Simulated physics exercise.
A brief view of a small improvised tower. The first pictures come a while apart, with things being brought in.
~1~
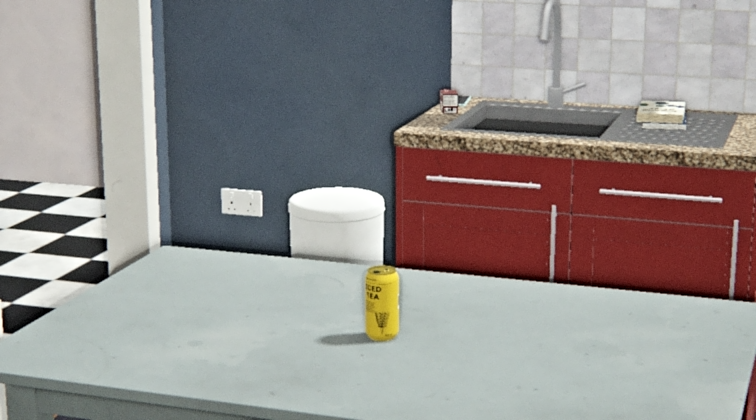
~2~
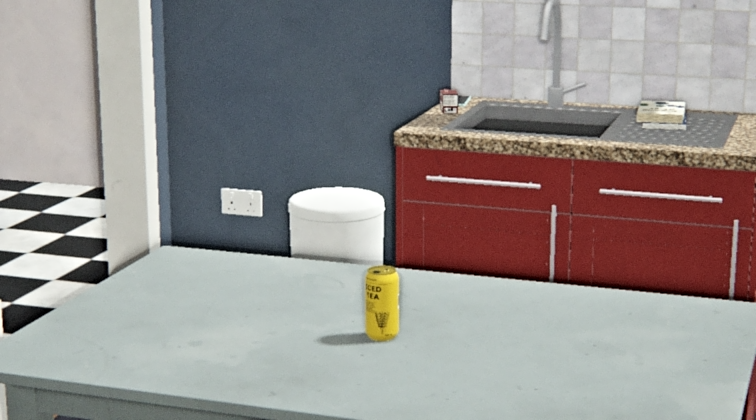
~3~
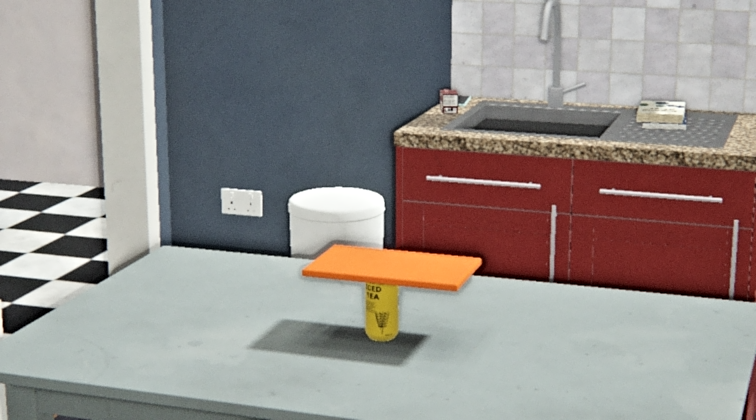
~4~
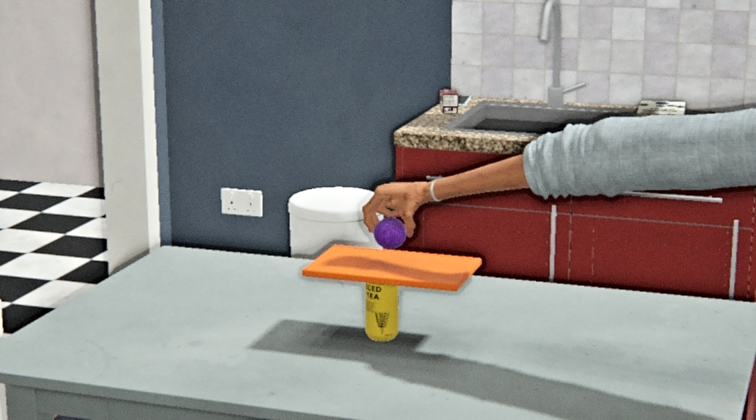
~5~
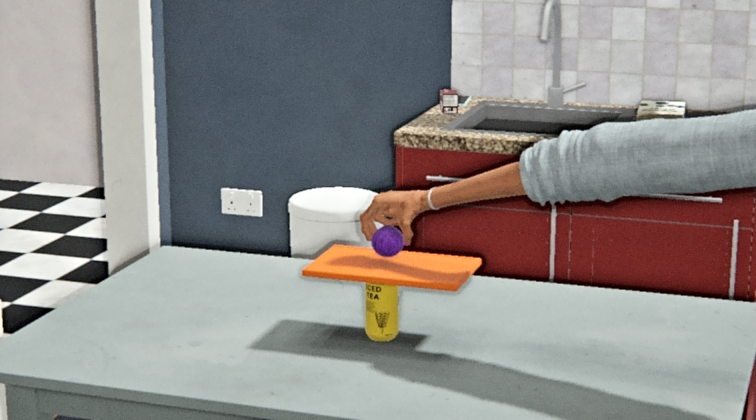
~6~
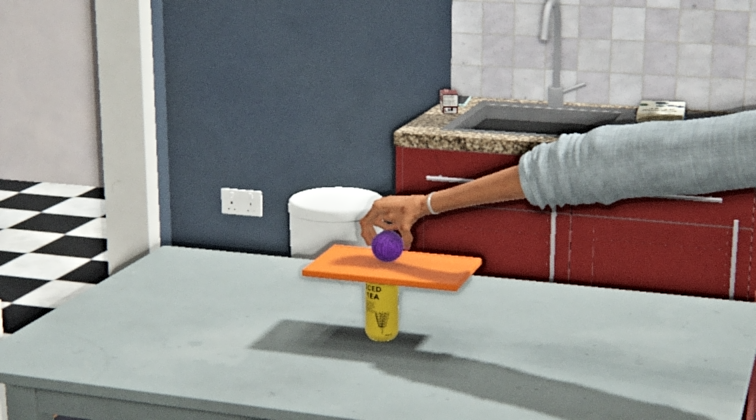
In this clip, a yellow can stands alone on a gray table, then an orange board appears balanced on top of it. A hand reaches in from the right and lowers a purple ball-like object onto the board, still holding it.
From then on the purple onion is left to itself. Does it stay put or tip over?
Most likely nothing will tip.
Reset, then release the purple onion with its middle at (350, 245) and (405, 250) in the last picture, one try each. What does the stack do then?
Well, the first time it stays put, and the second time it goes over.
Then, 0.50 s past the last view, nothing moves.
Then, 1.30 s past the last view, purple onion resting near (388, 246).
Finally, all 3 still in place. Final places as the last picture's camera would see them, purple onion near (388, 246). The stack stays up.
